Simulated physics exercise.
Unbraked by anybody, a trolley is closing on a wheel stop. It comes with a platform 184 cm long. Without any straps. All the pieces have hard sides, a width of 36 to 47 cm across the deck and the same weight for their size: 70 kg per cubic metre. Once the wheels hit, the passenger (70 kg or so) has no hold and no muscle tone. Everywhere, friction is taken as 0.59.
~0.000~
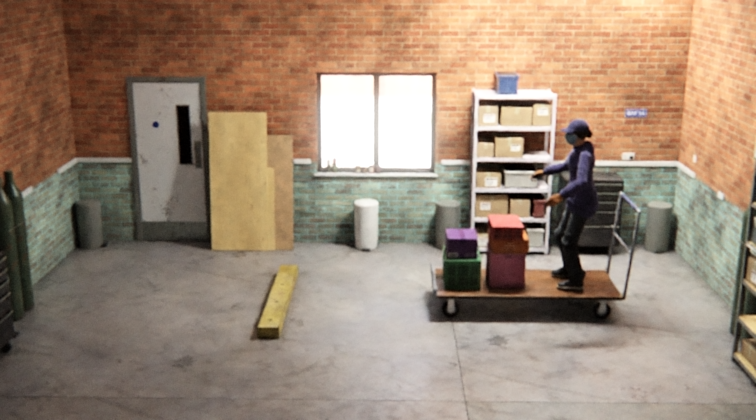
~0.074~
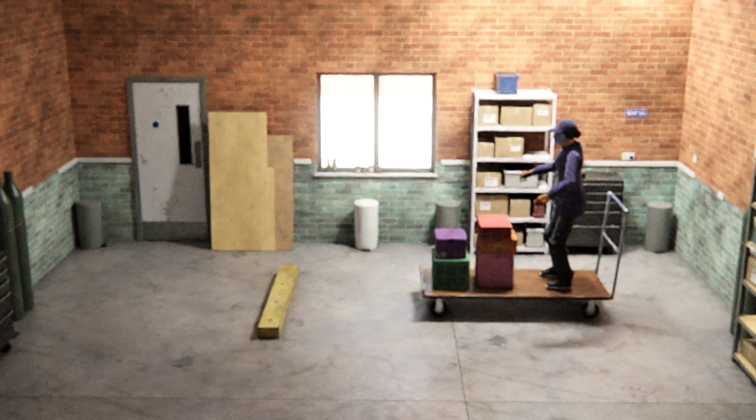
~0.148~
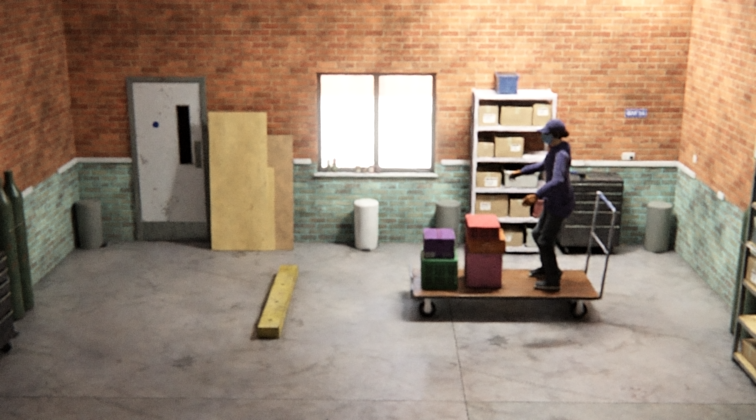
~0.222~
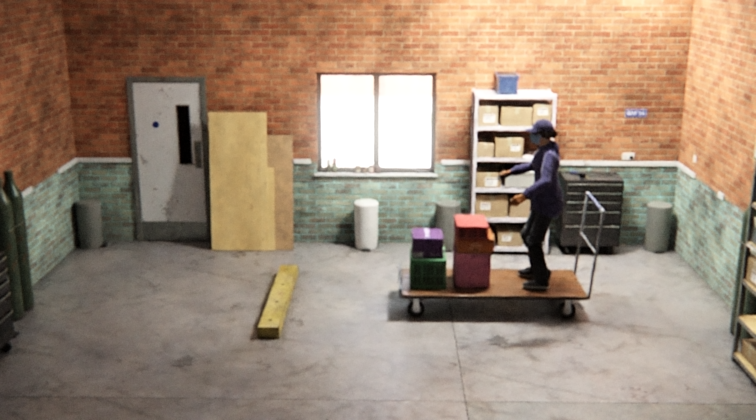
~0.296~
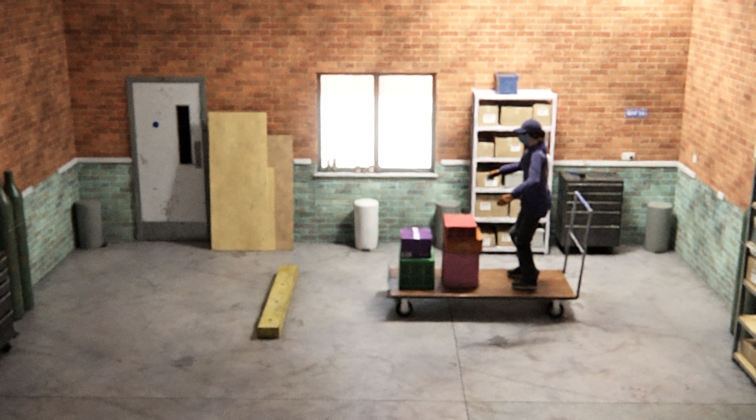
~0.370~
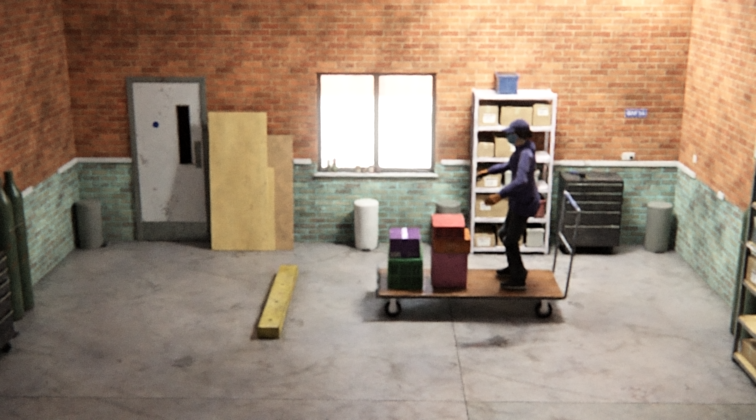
A person in a cap stands on a flat trolley rolling left with stacked boxes.
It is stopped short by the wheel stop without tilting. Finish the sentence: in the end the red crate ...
In the end the red crate is left on the deck.
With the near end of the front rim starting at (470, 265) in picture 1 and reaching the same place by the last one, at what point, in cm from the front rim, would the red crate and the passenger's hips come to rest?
Rest positions: Red 30 cm past rim; hips 80 cm behind rim.
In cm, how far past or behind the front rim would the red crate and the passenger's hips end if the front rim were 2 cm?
With that rim, red stays 30 cm behind and the hips stay 110 cm behind.
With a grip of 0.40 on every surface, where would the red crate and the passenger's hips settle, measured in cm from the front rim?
Final: Red 160 cm past rim; hips 110 cm behind rim.
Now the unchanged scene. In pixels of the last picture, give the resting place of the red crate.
Roughly pixel (309, 226).
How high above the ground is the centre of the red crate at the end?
Its centre ends some 85 cm up.
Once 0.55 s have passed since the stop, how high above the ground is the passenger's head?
The head is some 100 cm up.
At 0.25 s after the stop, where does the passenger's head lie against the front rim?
Some 100 cm behind it.
The wheels strike at 1.00 s.
After 1.55 s the red crate is 40 cm behind the rim, tilted 0°, near (318, 226) in the last picture's view.
After 2.00 s the red crate is 39 cm behind the rim, tilted 0°, near (317, 226) in the last picture's view.
By 4.0 s, past the rim, purple parcel; behind it, green crate, red crate, pink parcel, orange carton and the passenger's hips.
